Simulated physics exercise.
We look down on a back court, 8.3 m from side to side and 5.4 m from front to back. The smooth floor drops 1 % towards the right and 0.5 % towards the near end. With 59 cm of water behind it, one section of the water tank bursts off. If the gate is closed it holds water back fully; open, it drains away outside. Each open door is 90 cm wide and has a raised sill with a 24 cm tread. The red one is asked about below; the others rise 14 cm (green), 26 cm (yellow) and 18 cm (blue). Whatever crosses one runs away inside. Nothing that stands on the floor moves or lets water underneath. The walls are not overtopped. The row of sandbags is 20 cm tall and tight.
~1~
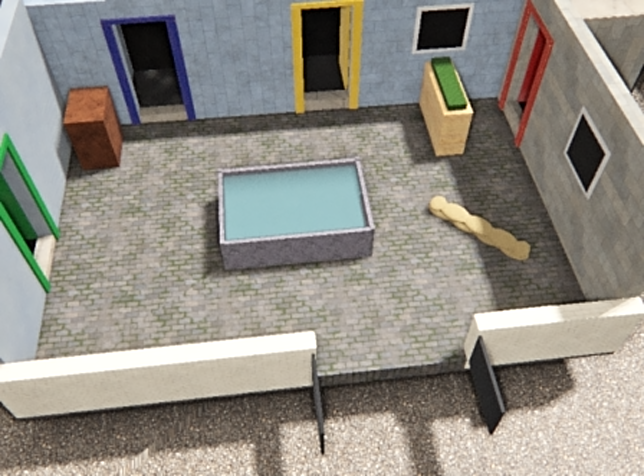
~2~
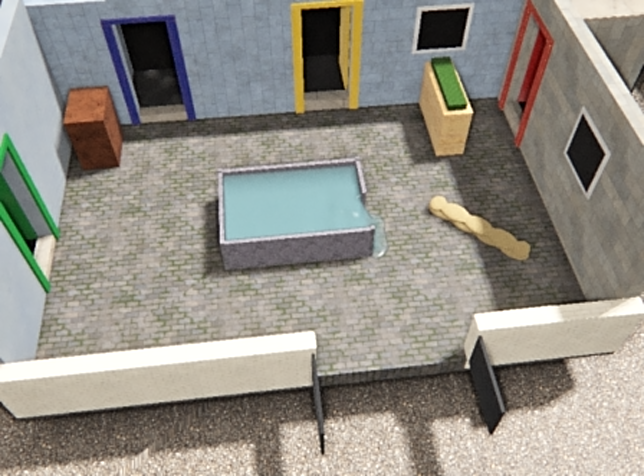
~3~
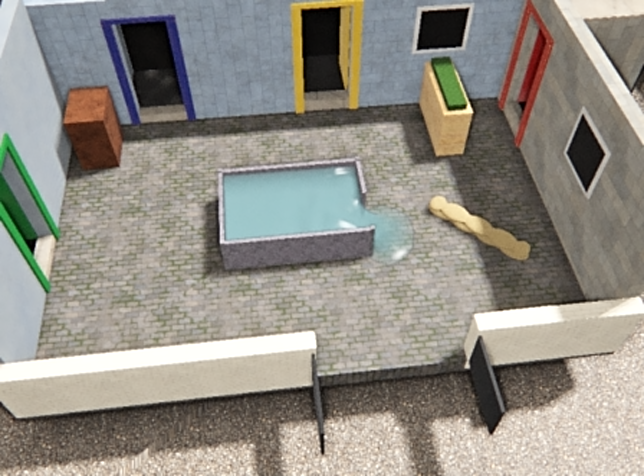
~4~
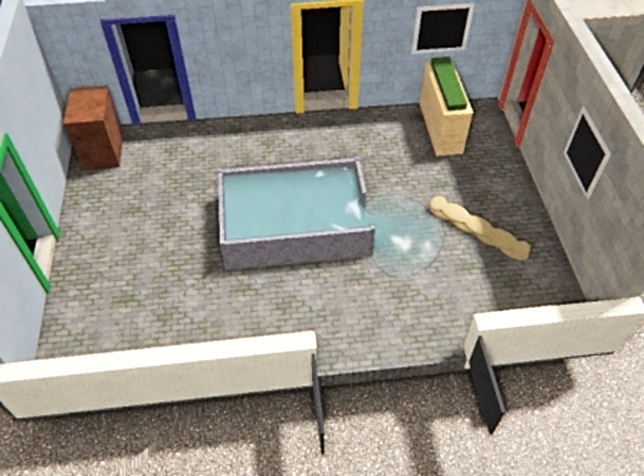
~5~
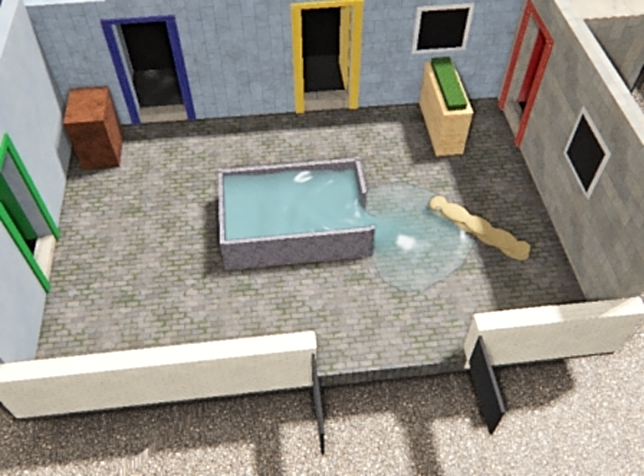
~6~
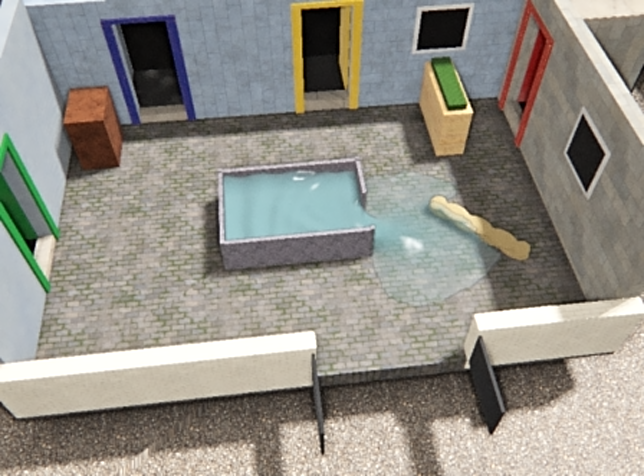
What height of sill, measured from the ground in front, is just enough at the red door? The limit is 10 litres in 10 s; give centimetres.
Some 14 cm above the ground.
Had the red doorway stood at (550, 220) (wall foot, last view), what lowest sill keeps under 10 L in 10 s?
Roughly 9.0 cm.
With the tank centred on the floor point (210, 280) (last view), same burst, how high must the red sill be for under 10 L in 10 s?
About 9.0 cm.
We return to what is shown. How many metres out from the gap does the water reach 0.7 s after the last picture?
About 3.6 m.
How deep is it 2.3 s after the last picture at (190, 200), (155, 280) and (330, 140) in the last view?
Roughly 0, 0 and 0 cm, in turn.
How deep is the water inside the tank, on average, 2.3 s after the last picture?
Roughly 30 cm on average.
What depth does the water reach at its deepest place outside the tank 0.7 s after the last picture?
Roughly 32 cm.
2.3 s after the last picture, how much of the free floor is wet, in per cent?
Near 25 per cent is wet.
Then, 0.7 s after the last picture water covers 15 % of the floor, deepest (32 cm) near (374, 236); it has not reached the red door.
Then, 2.3 s after the last picture water covers 25 % of the floor, deepest (34 cm) near (600, 331); 7 cm at the red door, 0 litres in over its 22 cm sill.
Then, 9.3 s after the last picture water covers 70 % of the floor, deepest (16 cm) near (558, 237); 12 cm at the red door, 0 litres in over its 22 cm sill.
At the red door as built, the water peaked near 18 cm, 5.7 s after the last picture.
Run again over the same 10 s with other heights there, 17 litres in over 13 cm, 1 litre over 18 cm. The limit of 10 litres is kept from about 14 cm up.
